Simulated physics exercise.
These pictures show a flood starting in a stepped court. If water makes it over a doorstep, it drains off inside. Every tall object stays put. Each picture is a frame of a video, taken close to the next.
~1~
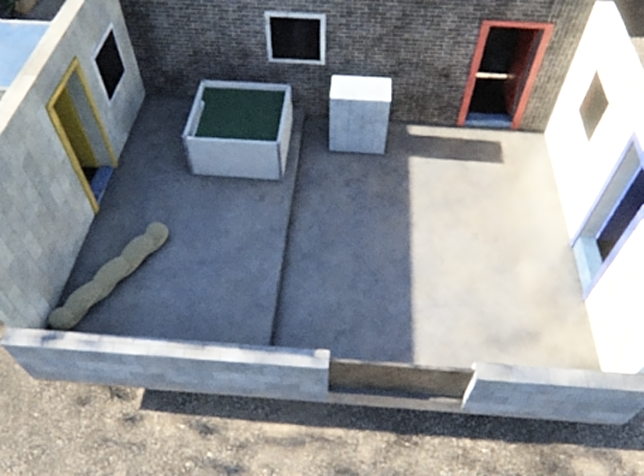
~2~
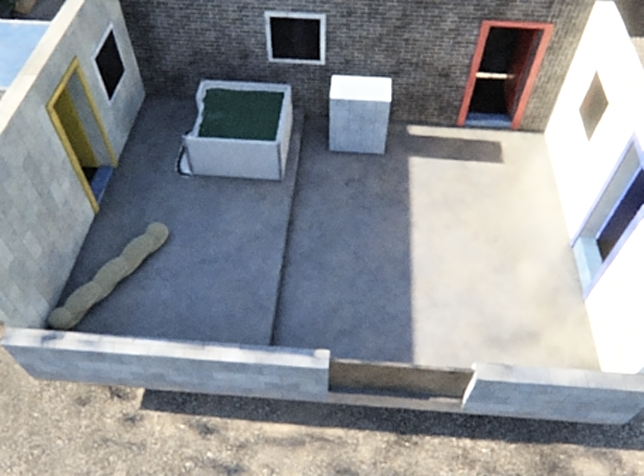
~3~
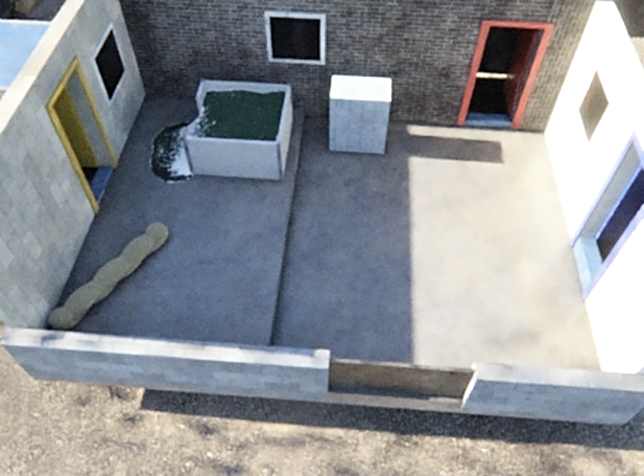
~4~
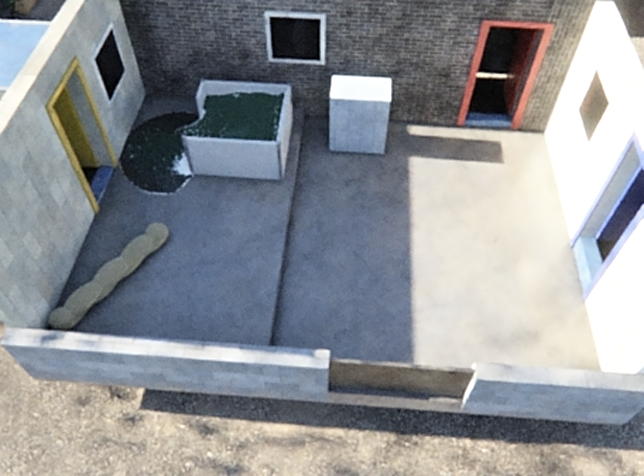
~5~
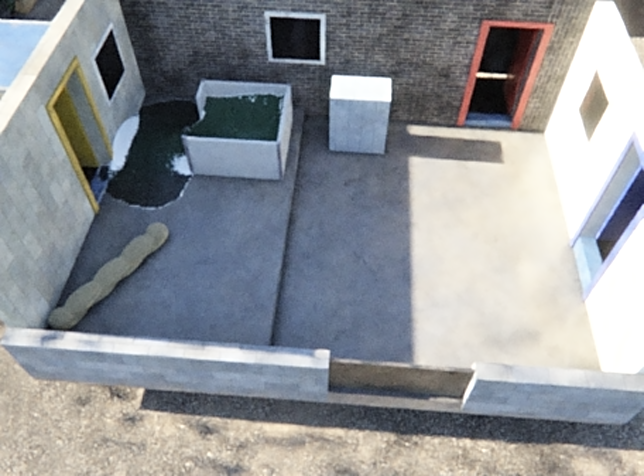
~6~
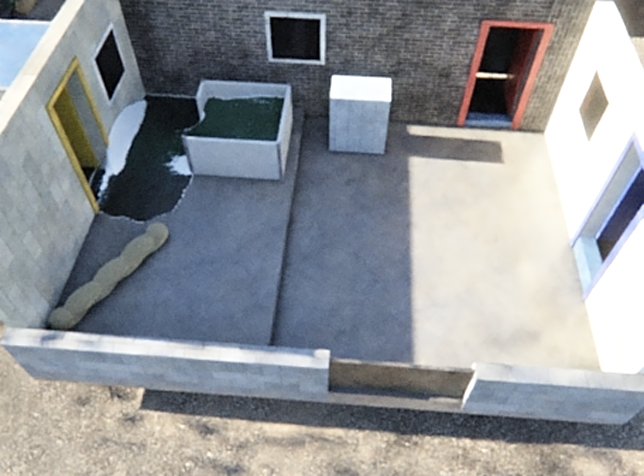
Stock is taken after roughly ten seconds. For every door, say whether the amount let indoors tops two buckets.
The yellow door tops two buckets; the blue door stays at two buckets or less; the red door stays at two buckets or less.
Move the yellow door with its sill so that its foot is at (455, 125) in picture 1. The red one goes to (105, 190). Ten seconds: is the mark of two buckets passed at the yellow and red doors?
Result - the yellow door stays within limits while the red door exceeds the limit.
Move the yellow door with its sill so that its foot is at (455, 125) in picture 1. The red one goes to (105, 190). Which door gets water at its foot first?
My pick is the red door.
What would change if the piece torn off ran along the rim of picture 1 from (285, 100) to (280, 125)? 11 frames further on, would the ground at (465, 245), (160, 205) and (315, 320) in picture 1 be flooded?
Submerged, bone-dry, bone-dry.
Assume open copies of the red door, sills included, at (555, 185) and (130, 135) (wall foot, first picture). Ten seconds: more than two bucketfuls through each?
Lab note, doors in listed order: Under the limit, over the limit.
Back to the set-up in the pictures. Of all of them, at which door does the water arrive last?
That is the blue door.
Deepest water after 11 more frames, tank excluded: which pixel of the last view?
Roughly (51, 321).
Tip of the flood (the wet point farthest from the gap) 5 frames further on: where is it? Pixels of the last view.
Roughly at (65, 288).
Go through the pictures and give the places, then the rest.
The first picture shows the tank at (240, 114) is whole and still.
In the second picture, water pours out at (198, 140) and has run to (188, 175).
In the third picture, water pours out at (199, 142) and has run to (169, 130).
In the fourth picture, the front is at (129, 136), out from the gap at (199, 143).
In the fifth picture, water pours out at (199, 143) and has run to (107, 188).
In the sixth picture, the front is at (99, 207), out from the gap at (199, 143).
A moment on, water covers 10 % of the floor; the yellow door over two buckets in, the blue door not reached, the red door not reached.
Next, water covers 15 % of the floor; the yellow door far over two buckets in, the blue door not reached, the red door not reached.
Then, water covers 30 % of the floor; the yellow door far over two buckets in, the blue door not reached, the red door wet at the sill, nothing in.
Later, water covers 45 % of the floor; the yellow door far over two buckets in, the blue door wet at the sill, nothing in, the red door wet at the sill, nothing in.
In the end, water covers 80 % of the floor; the yellow door far over two buckets in, the blue door wet at the sill, nothing in, the red door wet at the sill, nothing in.
